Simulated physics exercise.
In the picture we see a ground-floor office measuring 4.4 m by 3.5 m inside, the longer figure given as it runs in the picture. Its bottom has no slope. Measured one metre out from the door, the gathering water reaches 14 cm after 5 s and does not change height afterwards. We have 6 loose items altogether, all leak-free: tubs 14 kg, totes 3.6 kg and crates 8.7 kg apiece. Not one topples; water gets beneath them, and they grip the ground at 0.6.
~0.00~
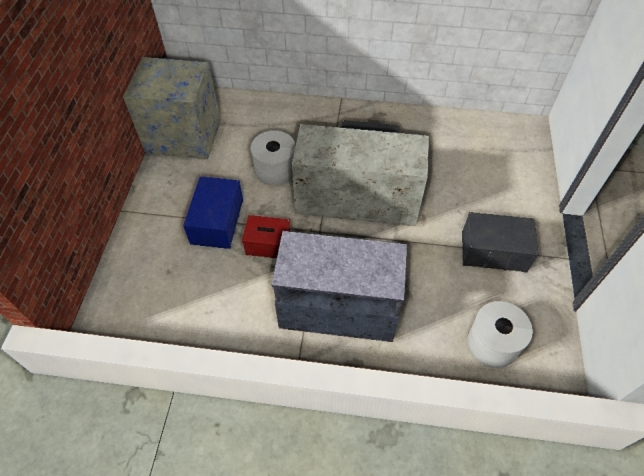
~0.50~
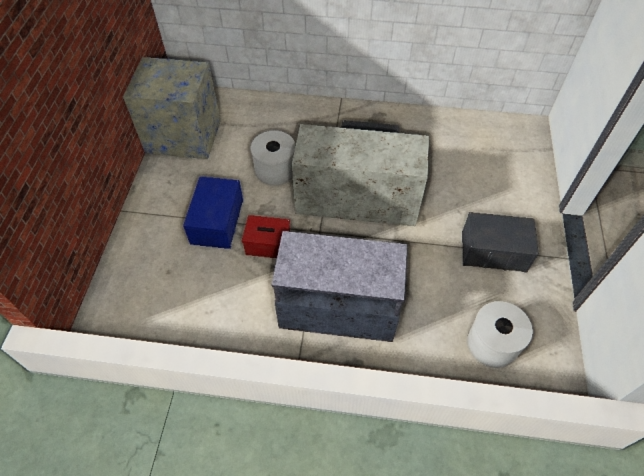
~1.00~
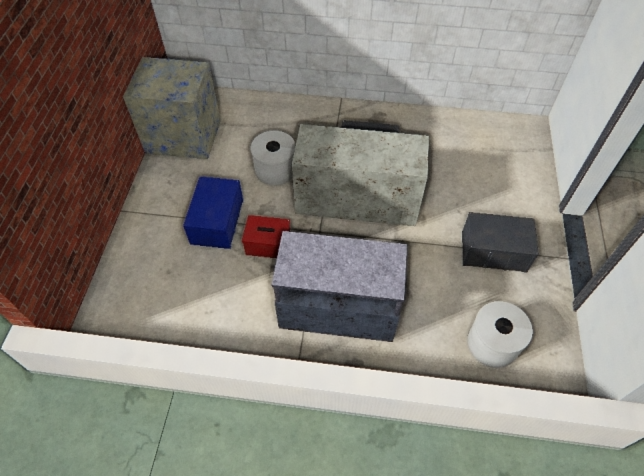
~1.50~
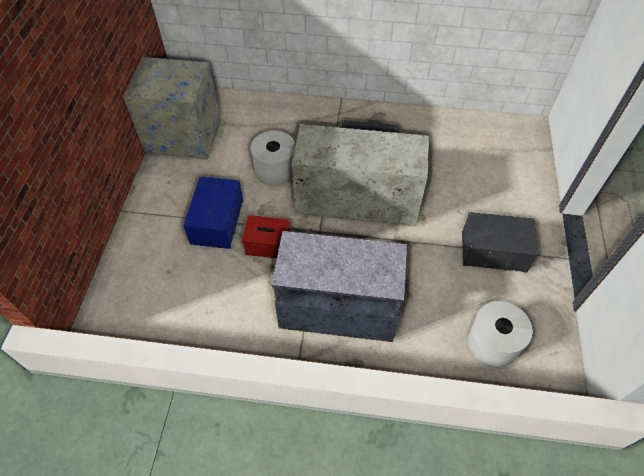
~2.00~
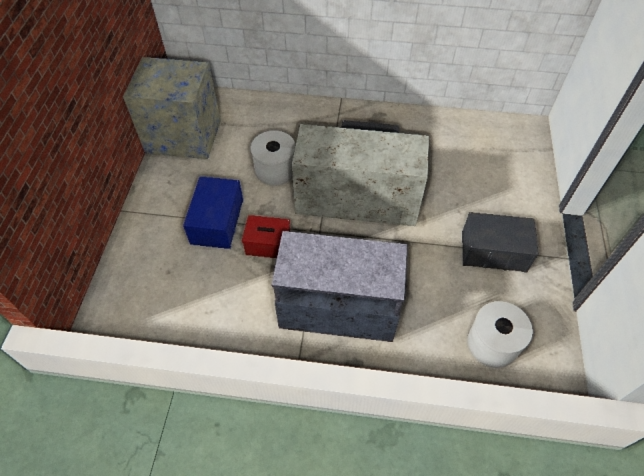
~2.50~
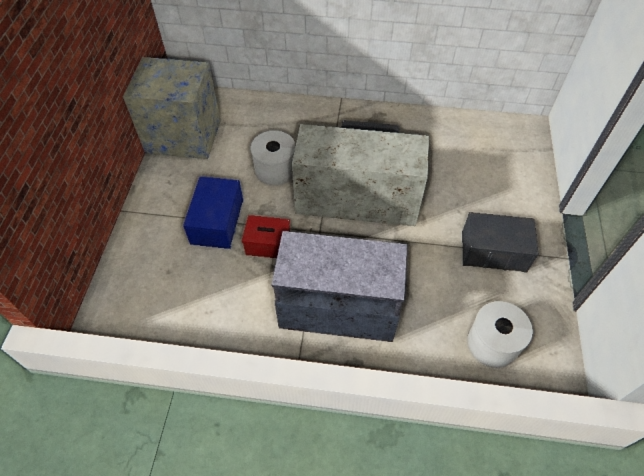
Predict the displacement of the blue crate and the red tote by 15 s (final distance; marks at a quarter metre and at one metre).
Lab note - blue crate, small displacement; red tote, large displacement.
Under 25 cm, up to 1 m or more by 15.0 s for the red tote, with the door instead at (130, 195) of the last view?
Well, the red tote ends up distant in that setup.
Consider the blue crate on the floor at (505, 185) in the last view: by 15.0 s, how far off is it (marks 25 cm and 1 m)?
Result: It drifts only slightly.
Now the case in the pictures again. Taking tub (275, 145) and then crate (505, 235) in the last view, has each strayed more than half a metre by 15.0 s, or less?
Result, in order: Lower / higher.
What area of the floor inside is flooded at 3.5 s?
About 0.5 m2.
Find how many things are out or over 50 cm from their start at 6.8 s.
By my tally, 1.
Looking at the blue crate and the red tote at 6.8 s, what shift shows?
By then roughly 0 cm and 0 cm, respectively.
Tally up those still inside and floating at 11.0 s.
The count is 1.
After 3.5 s the blue crate is near (212, 202), 0.0 m from its start, aground; the red tote is near (266, 230), 0.0 m from its start, aground; 0 afloat.
After 6.8 s the blue crate is near (212, 202), 0.0 m from its start, aground; the red tote is near (266, 230), 0.0 m from its start, aground; 0 afloat.
After 11.0 s the blue crate is near (189, 197), 0.2 m from its start, aground; the red tote is near (171, 296), 1.0 m from its start, aground; 1 afloat.
After 15.0 s the blue crate is near (171, 164), 0.6 m from its start, afloat; the red tote is near (136, 330), 1.4 m from its start, afloat; 4 afloat.
